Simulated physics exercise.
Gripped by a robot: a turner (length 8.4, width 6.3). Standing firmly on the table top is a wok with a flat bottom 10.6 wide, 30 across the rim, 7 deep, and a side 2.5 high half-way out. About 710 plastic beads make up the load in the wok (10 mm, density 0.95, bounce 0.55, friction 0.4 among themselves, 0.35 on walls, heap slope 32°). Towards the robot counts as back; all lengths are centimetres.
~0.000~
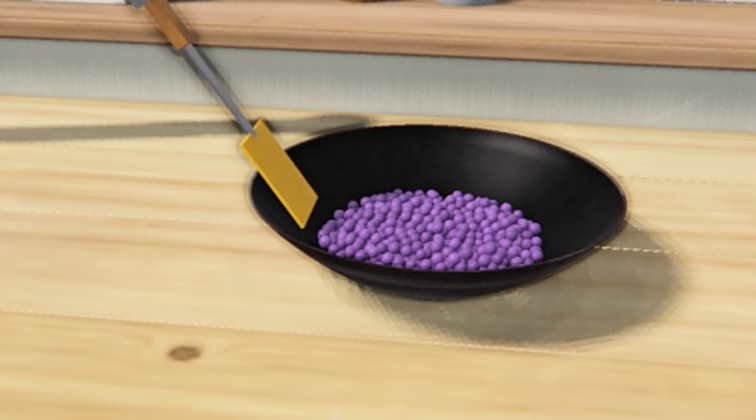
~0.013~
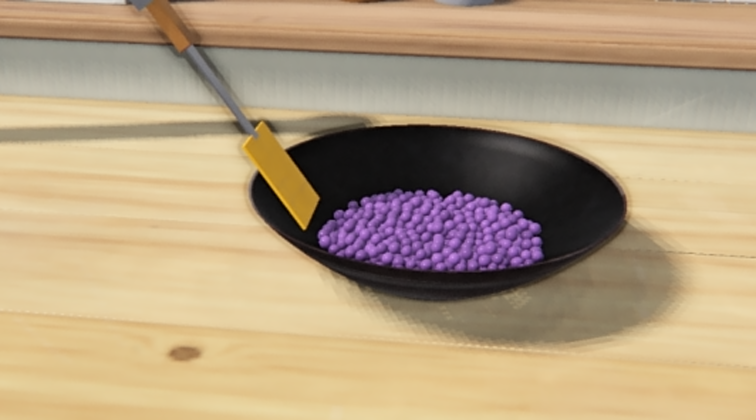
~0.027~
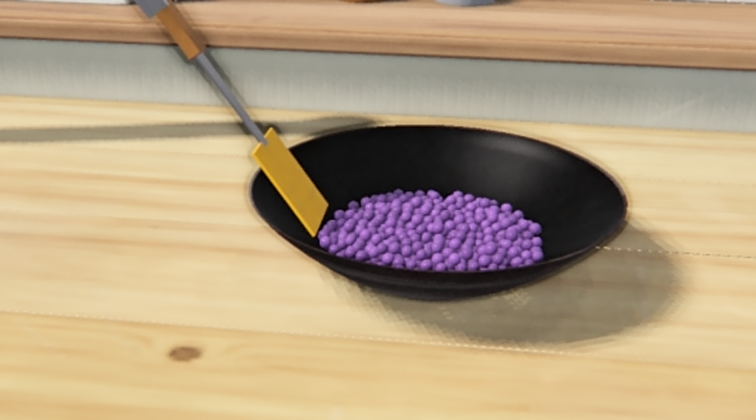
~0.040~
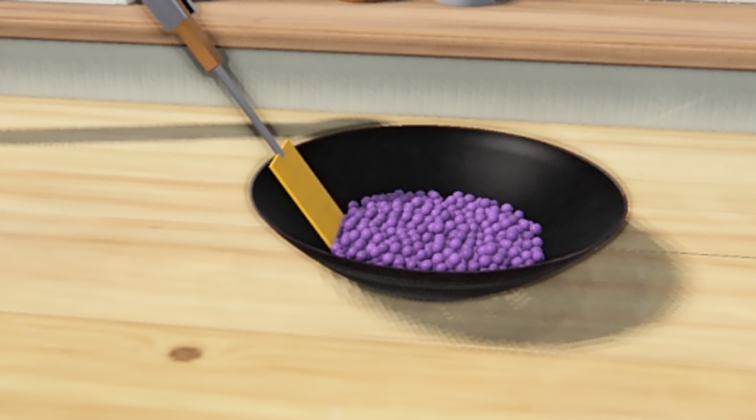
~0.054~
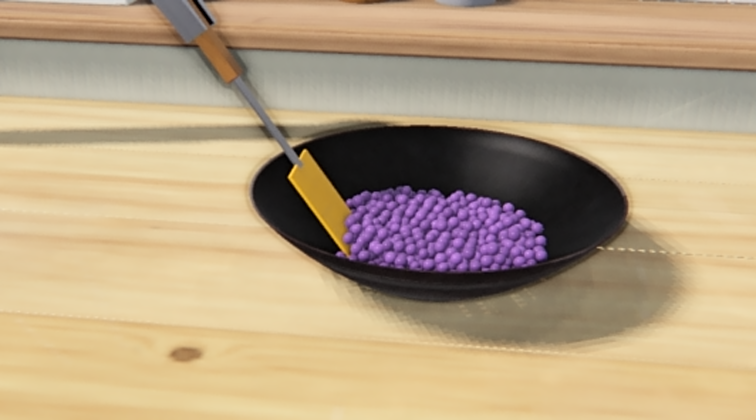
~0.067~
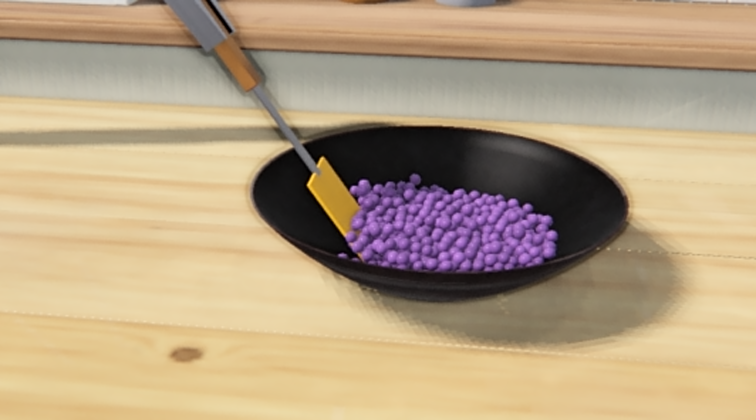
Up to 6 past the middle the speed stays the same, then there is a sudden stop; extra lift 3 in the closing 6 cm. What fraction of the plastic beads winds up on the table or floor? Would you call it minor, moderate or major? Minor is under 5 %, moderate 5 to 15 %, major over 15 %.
I would call it moderate.
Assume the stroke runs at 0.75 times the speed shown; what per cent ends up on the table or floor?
About 0 per cent.
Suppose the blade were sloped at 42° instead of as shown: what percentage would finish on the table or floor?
That gives about 10 in a hundred.
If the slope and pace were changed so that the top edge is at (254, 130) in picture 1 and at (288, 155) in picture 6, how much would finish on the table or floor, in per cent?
I'd put it at roughly 0 per cent.
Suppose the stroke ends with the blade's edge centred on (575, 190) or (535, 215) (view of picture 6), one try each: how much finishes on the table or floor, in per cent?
I'd say roughly 30 per cent, then roughly 15 per cent.
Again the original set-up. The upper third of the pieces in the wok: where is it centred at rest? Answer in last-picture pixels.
Approximately at pixel (538, 230).
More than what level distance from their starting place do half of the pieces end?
Some 4 cm.
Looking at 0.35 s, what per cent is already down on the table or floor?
I'd put it at around 2 per cent.
After 0.10 s, sloping 55°, highest piece 6 above the table; 712 in the wok.
After 0.13 s, sloping 55°, highest piece 7 above the table; 712 in the wok.
After 0.35 s, sloping 55°, highest piece 9 above the table; 661 in the wok, 20 on the table or floor, 31 on the blade or in flight.
After 1.40 s, sloping 55°, highest piece 7 above the table; 661 in the wok, 51 on the table or floor.
At rest, 661 in the wok, 51 on the table or floor. That is 7 % on the table or floor.
